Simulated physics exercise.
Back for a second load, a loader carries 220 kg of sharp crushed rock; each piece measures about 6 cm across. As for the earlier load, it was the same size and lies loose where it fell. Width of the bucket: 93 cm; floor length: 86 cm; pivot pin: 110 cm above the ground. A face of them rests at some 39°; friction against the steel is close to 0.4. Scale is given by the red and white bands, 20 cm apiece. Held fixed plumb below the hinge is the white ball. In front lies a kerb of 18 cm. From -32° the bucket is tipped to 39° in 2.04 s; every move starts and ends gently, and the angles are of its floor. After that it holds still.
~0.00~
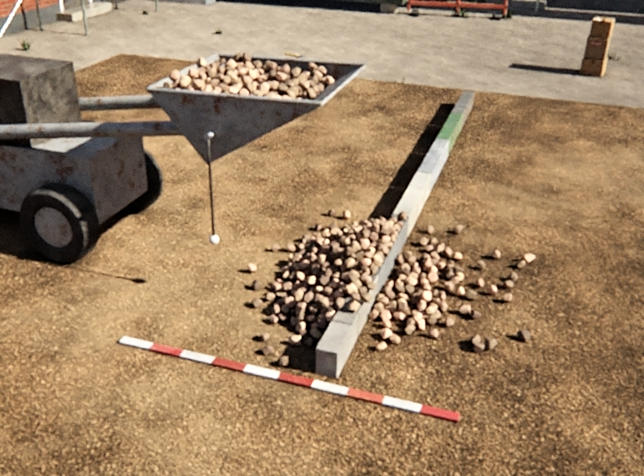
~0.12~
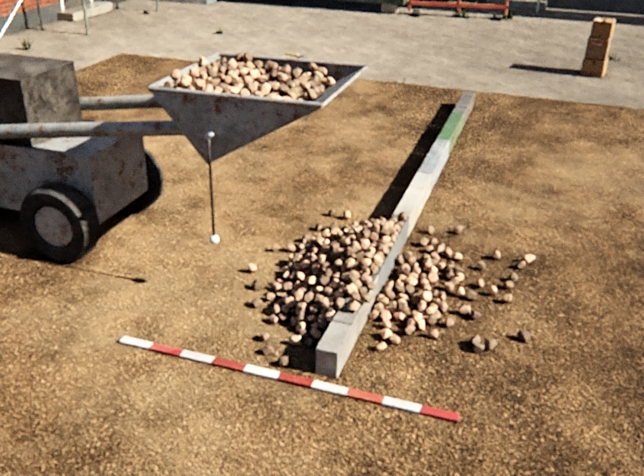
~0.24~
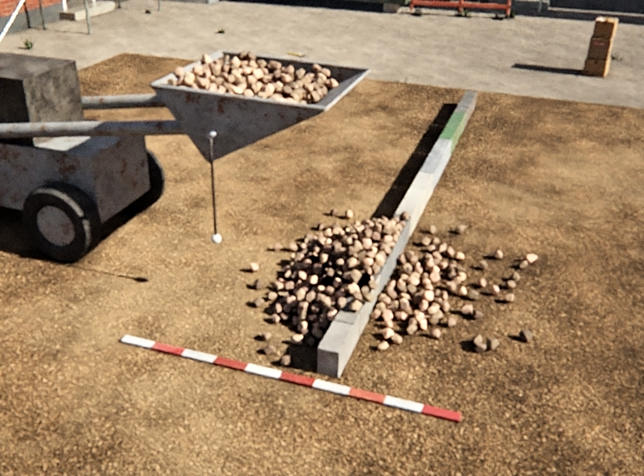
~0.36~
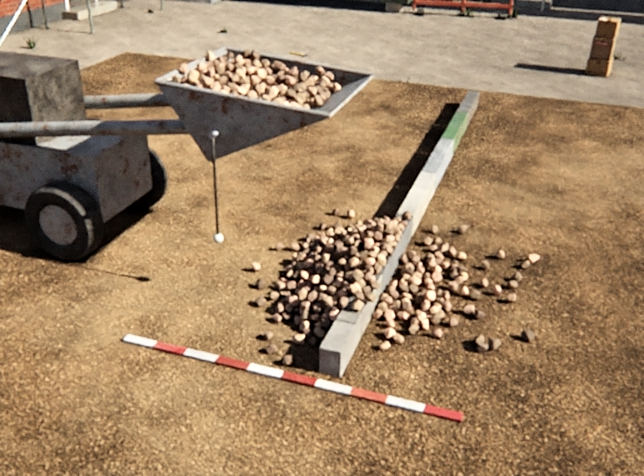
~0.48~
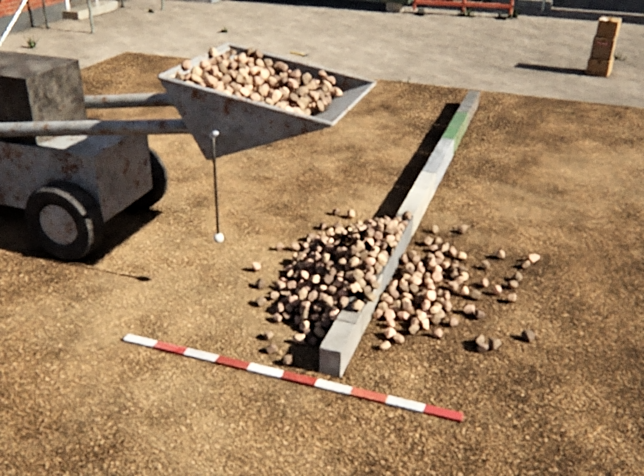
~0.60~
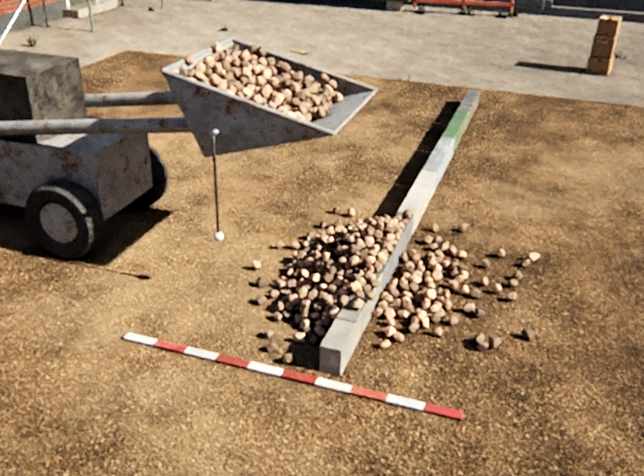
Loader bucket heaped with pale stones slowly tilting its right-hand lip downward, above loose stones lying on both sides of a kerb.
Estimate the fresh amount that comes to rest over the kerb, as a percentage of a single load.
About 24 per cent of a load.
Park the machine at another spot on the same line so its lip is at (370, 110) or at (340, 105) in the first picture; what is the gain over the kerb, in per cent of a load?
About 95 and 50 per cent.
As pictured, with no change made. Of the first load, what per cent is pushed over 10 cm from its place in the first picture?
Roughly 10 percent.
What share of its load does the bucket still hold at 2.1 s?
That works out to about 45 %.
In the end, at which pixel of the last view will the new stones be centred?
Roughly at pixel (345, 252).
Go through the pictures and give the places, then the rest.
Lip at (321, 104), floor tilted -32°, highest stones at (255, 67). The earlier load is highest near (367, 244), 30 cm above ground level, 83 % on this side of the kerb, 17 % over the kerb, in the first frame.
The bucket is at -31°, its lip at (323, 106); the top of the load is at (246, 65); the stones move at 0.0 m/s on average, in the second frame.
The bucket is at -29°, its lip at (326, 110); the top of the load is at (244, 64); the stones move at 0.1 m/s on average, in the third frame.
The bucket is at -26°, its lip at (330, 116); the top of the load is at (229, 62); the stones move at 0.1 m/s on average, in the fourth frame.
The bucket is at -22°, its lip at (332, 125); the top of the load is at (231, 58); the stones move at 0.1 m/s on average, in the fifth frame.
Lip at (333, 134), floor tilted -17°, highest stones at (230, 54); the stones move at 0.2 m/s on average, in the sixth frame.
After 1.5 s the floor is at 28°; in per cent of one load, 100 in the bucket, 83 on this side of the kerb, 17 over the kerb; the foremost stones are at (515, 291).
After 2.1 s the floor is at 39°; in per cent of one load, 43 in the bucket, 139 on this side of the kerb, 18 over the kerb; the foremost stones are at (515, 291).
After 2.5 s the floor is at 39°; in per cent of one load, 6 in the bucket, 164 on this side of the kerb, 30 over the kerb; the foremost stones are at (515, 291).
After 4.9 s the floor is at 39°; in per cent of one load, 0 in the bucket, 159 on this side of the kerb, 41 over the kerb; the foremost stones are at (521, 295). Net gain over the kerb, 24.
